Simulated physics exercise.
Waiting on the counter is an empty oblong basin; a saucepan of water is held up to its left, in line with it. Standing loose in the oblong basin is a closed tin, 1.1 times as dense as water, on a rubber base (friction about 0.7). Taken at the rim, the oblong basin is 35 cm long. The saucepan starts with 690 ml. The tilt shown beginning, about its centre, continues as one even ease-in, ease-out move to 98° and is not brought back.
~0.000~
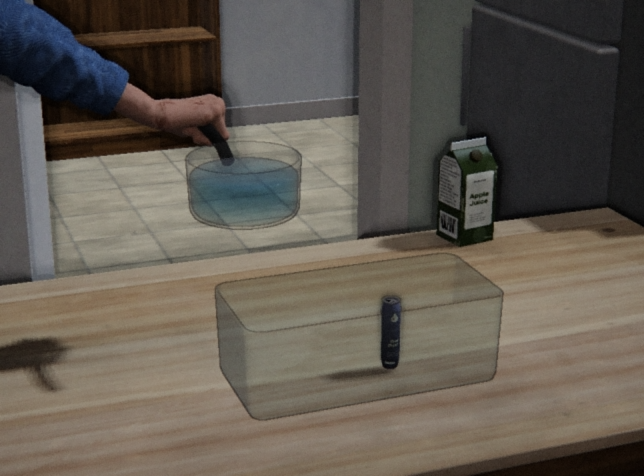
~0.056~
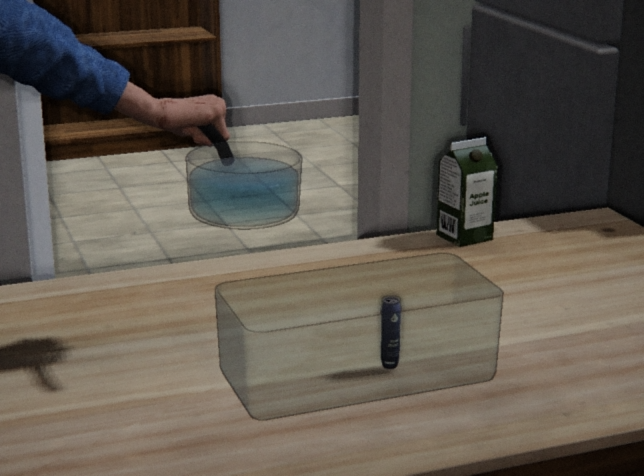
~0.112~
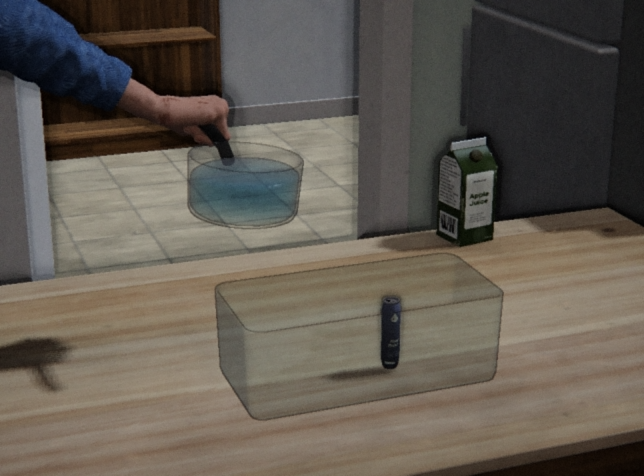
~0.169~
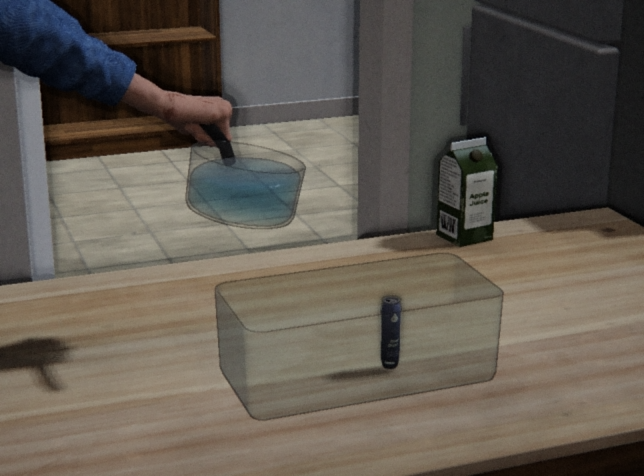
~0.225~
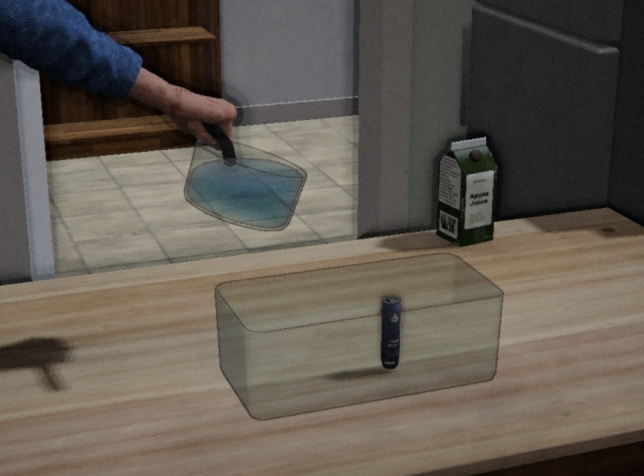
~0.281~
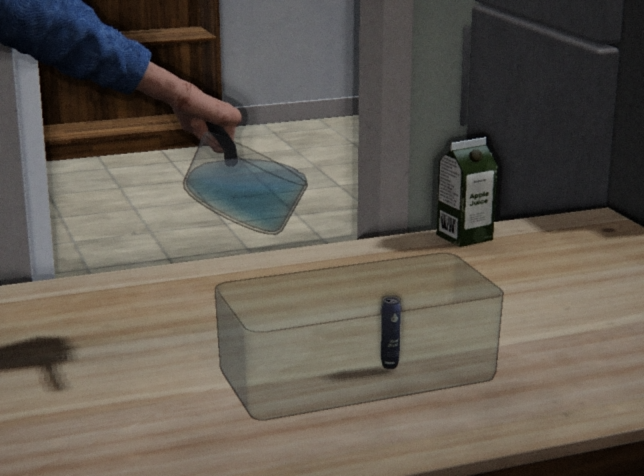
On a wooden kitchen counter, a clear oblong basin holds a small dark upright container near a juice carton, while a hand in a blue sleeve holds a clear pan of blue water and gradually tilts it to the right.
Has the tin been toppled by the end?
No, it is upright.
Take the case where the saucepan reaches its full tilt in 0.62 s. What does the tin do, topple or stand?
Result: Tin still standing.
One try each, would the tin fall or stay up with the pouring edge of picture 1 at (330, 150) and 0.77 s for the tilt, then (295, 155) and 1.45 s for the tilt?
Try 1: Tipped over; try 2: Still standing.
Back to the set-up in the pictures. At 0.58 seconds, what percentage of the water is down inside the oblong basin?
Roughly 20 per cent.
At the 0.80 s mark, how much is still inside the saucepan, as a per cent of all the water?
About 10 percent.
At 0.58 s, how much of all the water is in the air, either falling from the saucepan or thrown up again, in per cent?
44 per cent.
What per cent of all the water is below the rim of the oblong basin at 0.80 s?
Some 80 per cent.
After 0.58 s the tilt is 84° and 36 per cent is still to pour; the tin stands where it began.
After 0.80 s the tilt is 98° and 9 per cent is still to pour; the tin stands where it began.
After 1.02 s the tilt is 98° and 1 per cent is still to pour; the tin stands where it began.
After 1.27 s the tilt is 98° and 0 per cent is still to pour; the tin stands where it began.
In the end the tin stands where it began.
